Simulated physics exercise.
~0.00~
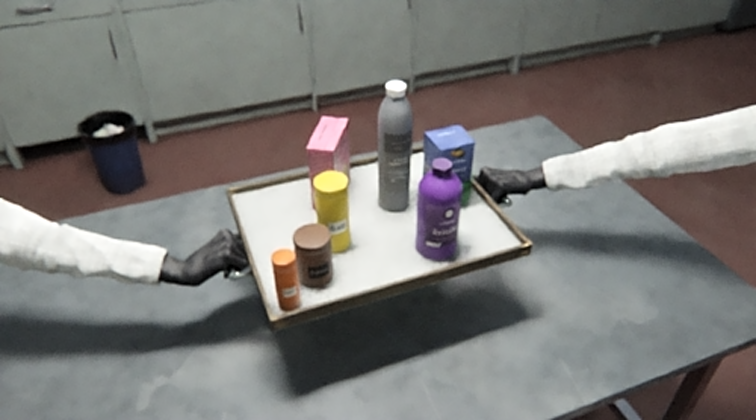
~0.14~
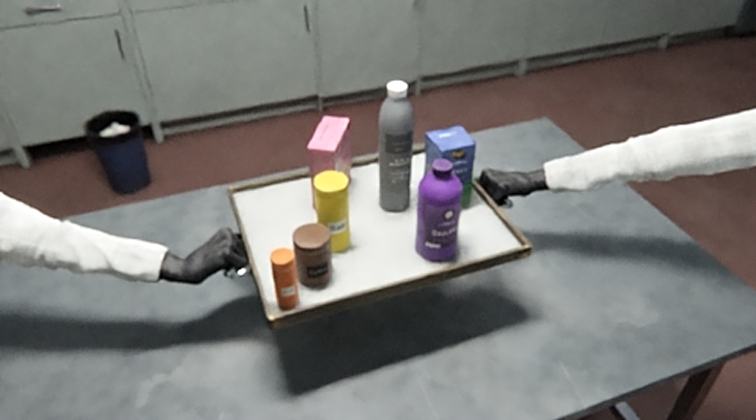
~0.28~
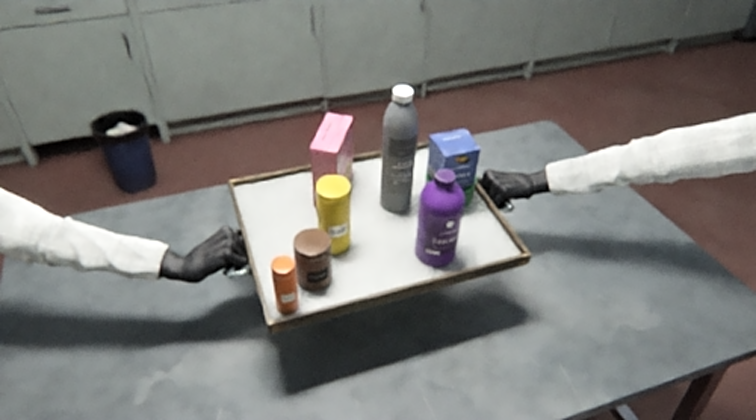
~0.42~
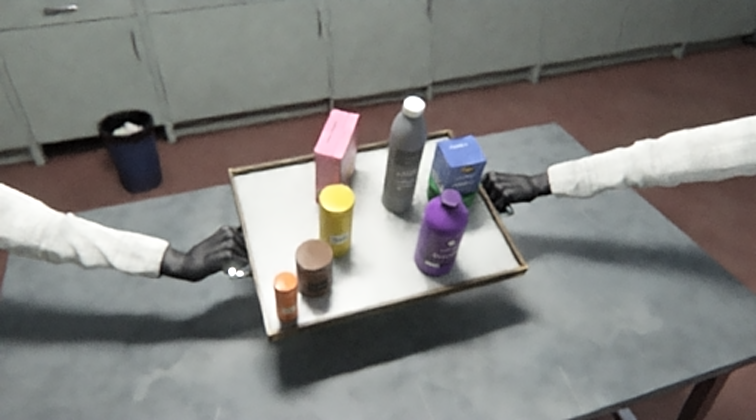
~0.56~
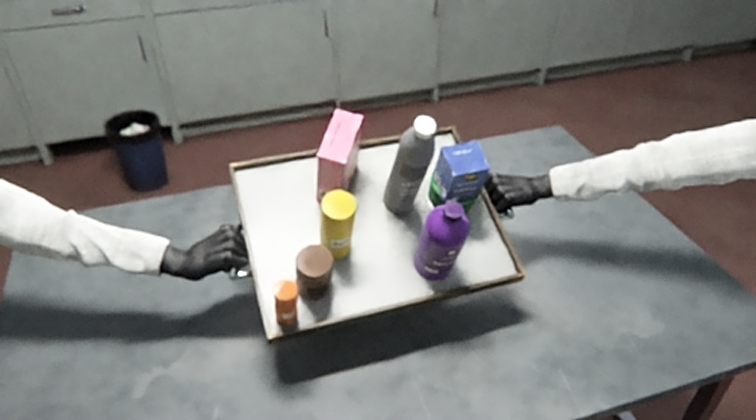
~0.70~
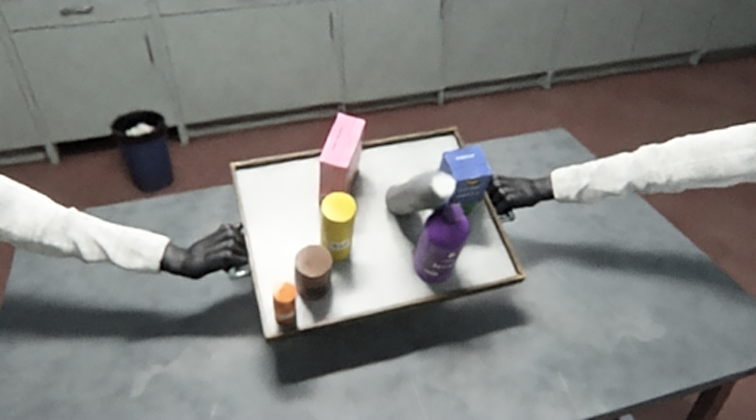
The tray of containers tilts near edge down between gloved hands, and the grey bottle leans forward.
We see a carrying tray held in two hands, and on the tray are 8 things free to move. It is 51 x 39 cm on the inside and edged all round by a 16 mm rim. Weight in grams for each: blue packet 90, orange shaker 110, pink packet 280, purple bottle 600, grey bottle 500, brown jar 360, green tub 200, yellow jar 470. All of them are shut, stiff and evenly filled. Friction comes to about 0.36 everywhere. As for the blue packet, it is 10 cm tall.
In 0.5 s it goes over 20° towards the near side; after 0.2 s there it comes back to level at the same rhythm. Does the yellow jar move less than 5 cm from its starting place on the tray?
Yes.
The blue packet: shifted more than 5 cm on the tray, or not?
The blue packet moves off its spot.
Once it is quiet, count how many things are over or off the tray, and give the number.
I count 4.
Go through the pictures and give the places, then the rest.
In the first picture, tray level; yellow jar (333, 213); blue packet (448, 157).
In the second picture, tray level; pink packet (331, 164); purple bottle (439, 208).
In the third picture, tray at 5°, near edge down; grey bottle (399, 151); brown jar (313, 259).
In the fourth picture, tray at 15°, near edge down; blue packet (457, 167).
In the fifth picture, tray at 20°, near edge down; grey bottle (410, 166) 7° off its base; orange shaker (286, 303).
In the sixth picture, tray at 20°, near edge down; yellow jar (337, 229); purple bottle (442, 241).
After 1.00 s, tray at 14°, near edge down; orange shaker and purple bottle now off the tray; yellow jar moved 2 cm near (338, 230); grey bottle on its side.
After 1.30 s, tray level; yellow jar moved 2 cm near (334, 218); grey bottle on its side; blue packet on its side.
In the end (1.8 s), off the tray, orange shaker and purple bottle; toppled on the tray, blue packet and grey bottle; not toppled but over 5 cm from the start, pink packet; the other 3 under 5 cm from the start. In the last view, yellow jar near (335, 218).
